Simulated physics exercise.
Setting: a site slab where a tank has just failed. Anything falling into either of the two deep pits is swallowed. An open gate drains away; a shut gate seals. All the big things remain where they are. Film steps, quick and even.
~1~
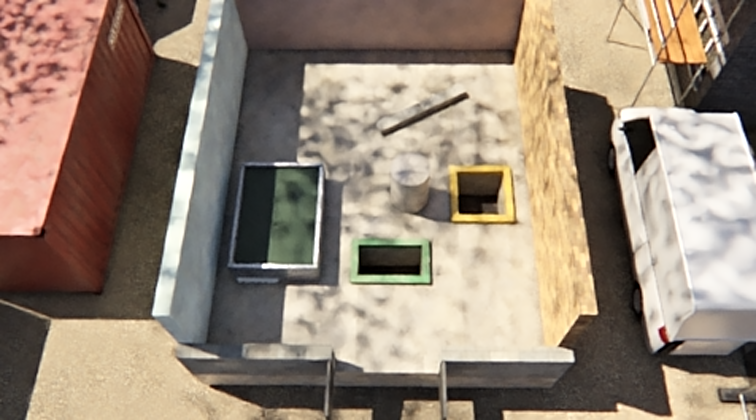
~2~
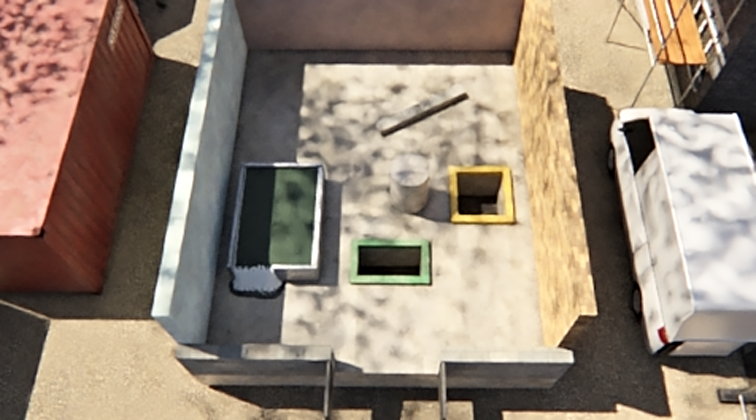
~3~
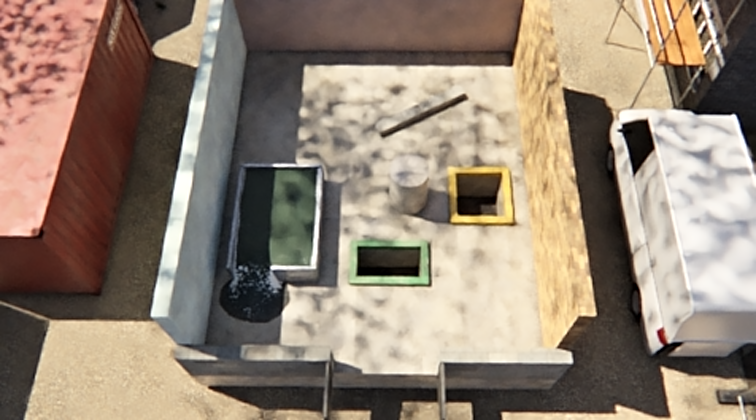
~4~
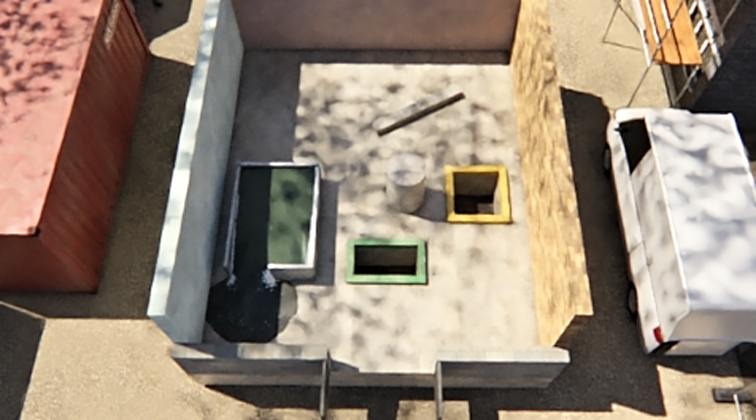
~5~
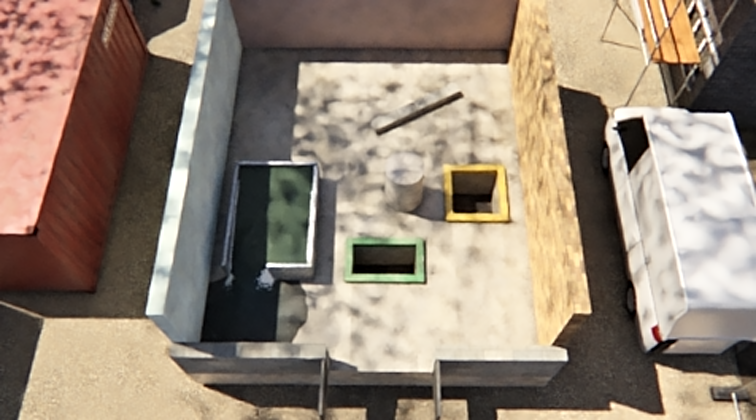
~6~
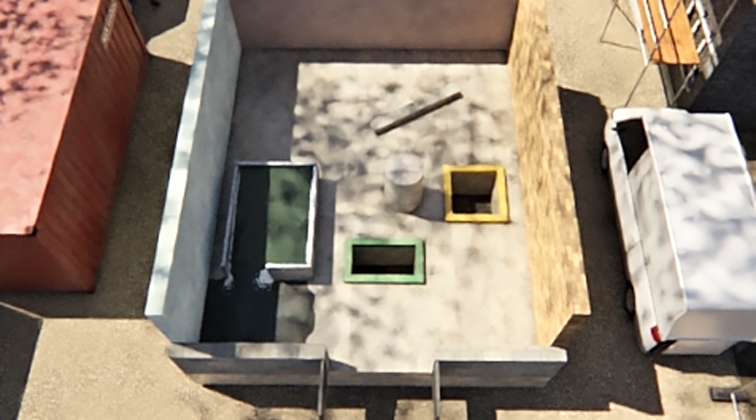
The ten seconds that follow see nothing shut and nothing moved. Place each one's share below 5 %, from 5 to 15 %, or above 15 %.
Placed: The gate lands from 5 to 15 %; the yellow pit lands below 5 %; the green pit lands below 5 %.
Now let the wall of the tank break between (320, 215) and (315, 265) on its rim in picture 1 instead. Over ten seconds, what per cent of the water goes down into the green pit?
Roughly 20 per cent goes to the green pit.
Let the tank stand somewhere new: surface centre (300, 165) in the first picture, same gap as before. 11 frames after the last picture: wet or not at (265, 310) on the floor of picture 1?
At that place it stays submerged.
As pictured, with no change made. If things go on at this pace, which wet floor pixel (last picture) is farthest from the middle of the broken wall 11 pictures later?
Best guess: Near (425, 357).
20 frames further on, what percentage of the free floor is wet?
I'd guess some 30 per cent.
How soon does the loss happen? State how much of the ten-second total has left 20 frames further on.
Near 20 in a hundred.
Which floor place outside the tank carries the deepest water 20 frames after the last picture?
At about (221, 345).
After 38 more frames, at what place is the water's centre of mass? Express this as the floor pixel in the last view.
Roughly (334, 263) in the last picture.
A moment on, water covers 10 % of the floor; the gate 0 %, the yellow pit 0 %, the green pit 0 %.
Next, water covers 15 % of the floor; the gate 0 %, the yellow pit 0 %, the green pit 0 %.
Then, water covers 30 % of the floor; the gate 2 %, the yellow pit 0 %, the green pit 0 %.
Later, water covers 45 % of the floor; the gate 5 %, the yellow pit 0 %, the green pit 0 %.
In the end, water covers 65 % of the floor; the gate 10 %, the yellow pit 0 %, the green pit 0 %.
